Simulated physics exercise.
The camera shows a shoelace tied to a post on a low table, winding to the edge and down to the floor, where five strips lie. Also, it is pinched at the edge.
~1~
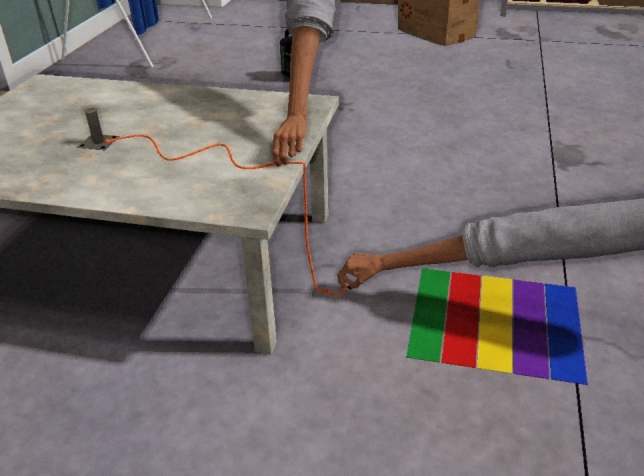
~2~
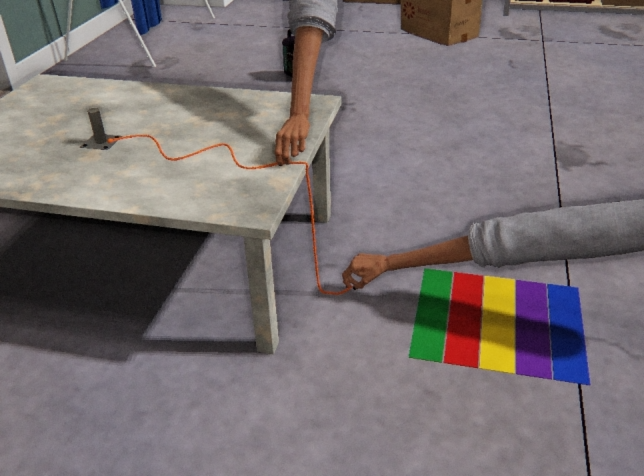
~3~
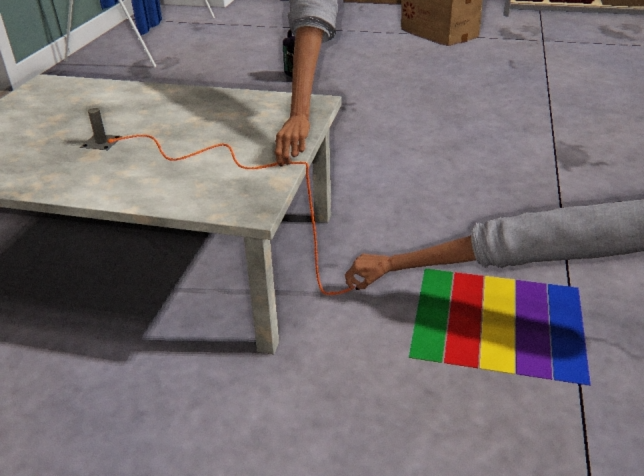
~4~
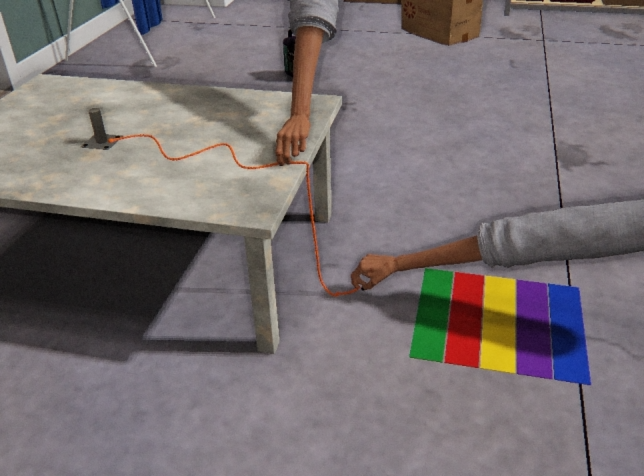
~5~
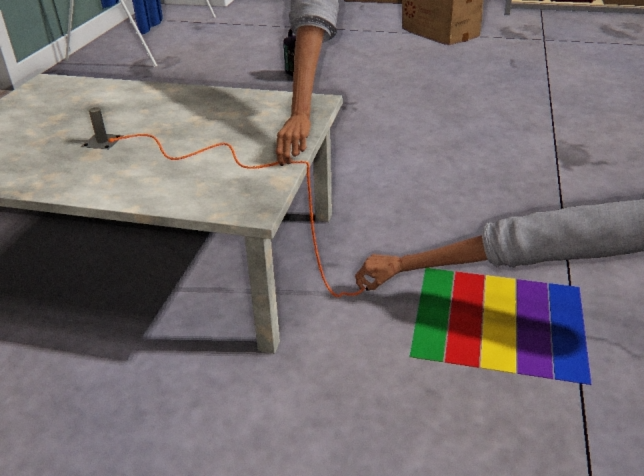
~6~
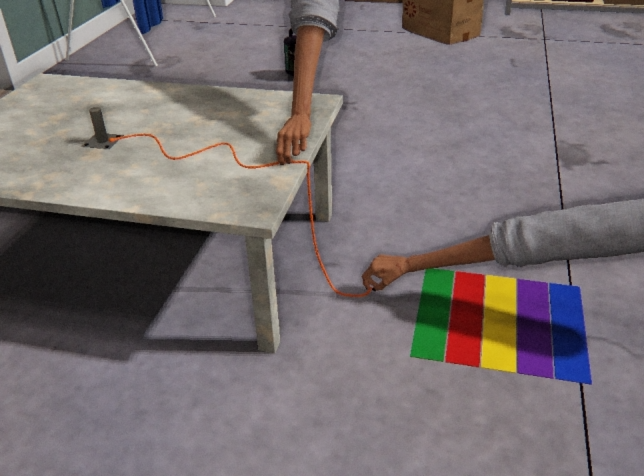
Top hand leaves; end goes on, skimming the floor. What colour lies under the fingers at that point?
Purple.
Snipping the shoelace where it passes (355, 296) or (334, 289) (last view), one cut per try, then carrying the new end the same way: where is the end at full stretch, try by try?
First (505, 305), then (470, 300).
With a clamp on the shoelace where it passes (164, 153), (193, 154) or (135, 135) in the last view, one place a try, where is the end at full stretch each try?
Pixel places, try by try: (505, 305), (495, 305), (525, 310).
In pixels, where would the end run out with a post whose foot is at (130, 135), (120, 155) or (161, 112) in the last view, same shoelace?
Pixels, try by try: About (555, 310), (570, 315), (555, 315).
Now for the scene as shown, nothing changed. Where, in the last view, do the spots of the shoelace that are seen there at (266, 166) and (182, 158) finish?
Roughly at (330, 182), and the other roughly at (213, 153).
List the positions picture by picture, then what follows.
End (347, 286); green (425, 342); red (460, 347); yellow (495, 352); purple (531, 357); blue (568, 362), in the first frame.
End (352, 286); shoelace through (142, 136) (177, 159) (232, 153) (286, 163) (312, 216) (317, 275), in the second frame.
End (355, 287), in the third frame.
End (360, 287); shoelace through (143, 135) (177, 159) (233, 153) (287, 163) (312, 216) (320, 275), in the fourth frame.
End (365, 287), in the fifth frame.
End (371, 288); shoelace through (144, 135) (178, 159) (234, 152) (288, 162) (311, 215) (325, 274), in the sixth frame.
Soon after, end near (469, 301); over red.
After that, end near (509, 306); over yellow.
At the stop, end near (533, 309); over purple. It halts on the purple strip.
